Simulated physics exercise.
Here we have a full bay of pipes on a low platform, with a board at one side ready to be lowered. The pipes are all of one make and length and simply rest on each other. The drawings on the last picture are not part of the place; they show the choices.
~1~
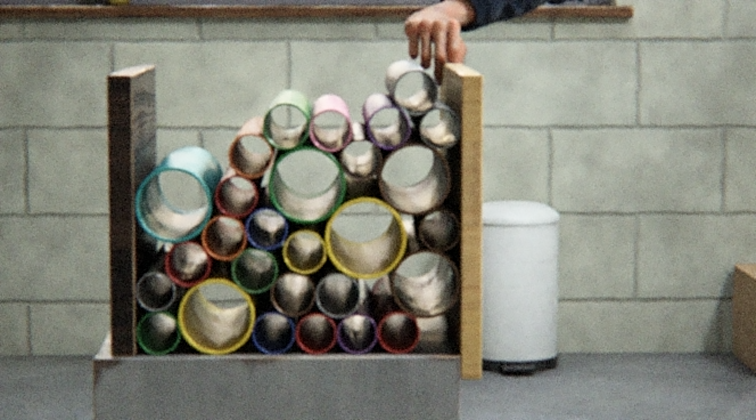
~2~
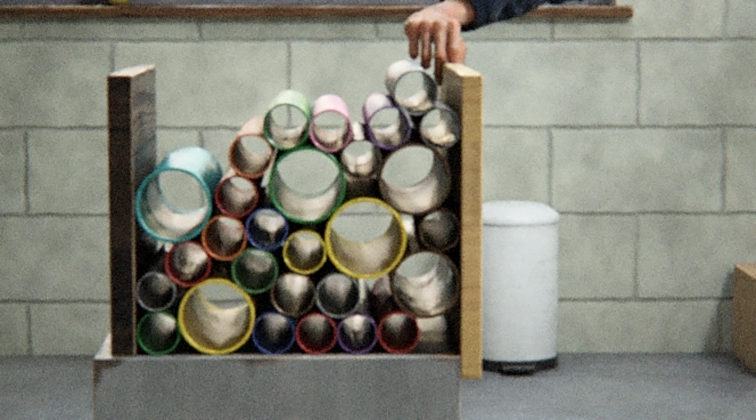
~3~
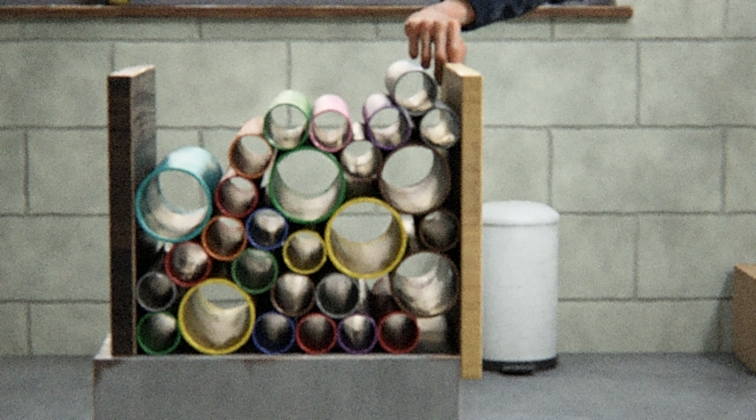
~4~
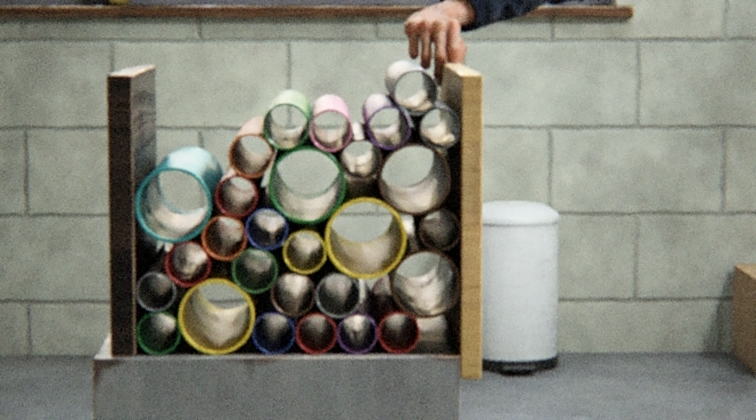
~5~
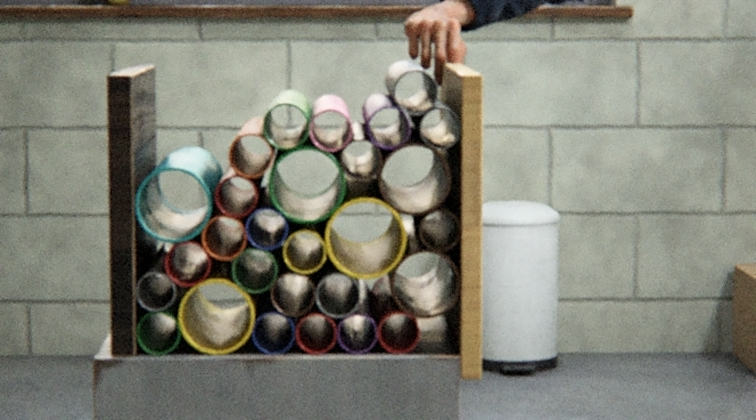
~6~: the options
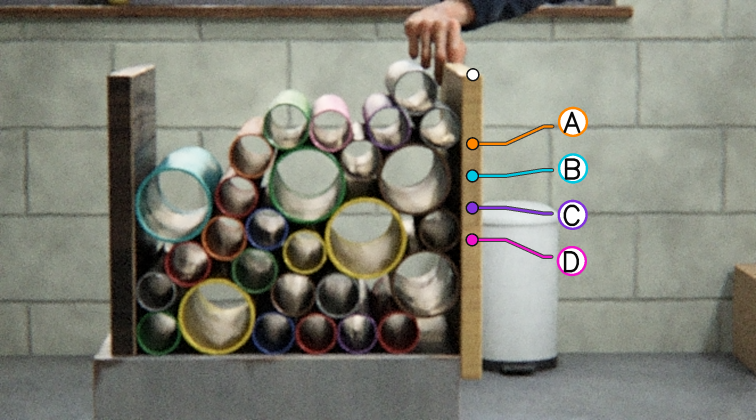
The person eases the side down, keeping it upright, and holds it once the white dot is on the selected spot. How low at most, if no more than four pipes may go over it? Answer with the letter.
Lower it to D and no more.
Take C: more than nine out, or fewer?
At C, fewer than nine.
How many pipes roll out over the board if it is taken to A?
It comes to none.
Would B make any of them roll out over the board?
Yes, at B.
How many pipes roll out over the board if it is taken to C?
With C, two.
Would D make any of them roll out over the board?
Yes.
On the marked copy, A at (472, 144); B at (472, 176); C at (472, 208); D at (472, 240); the white dot at (473, 75).
With D. Early on, top of the board (462, 149).
Further on, top of the board (461, 235).
At the end, top of the board (461, 239), two out over the board.
As for the rest, A none out over the board; B two out over the board; C two out over the board.
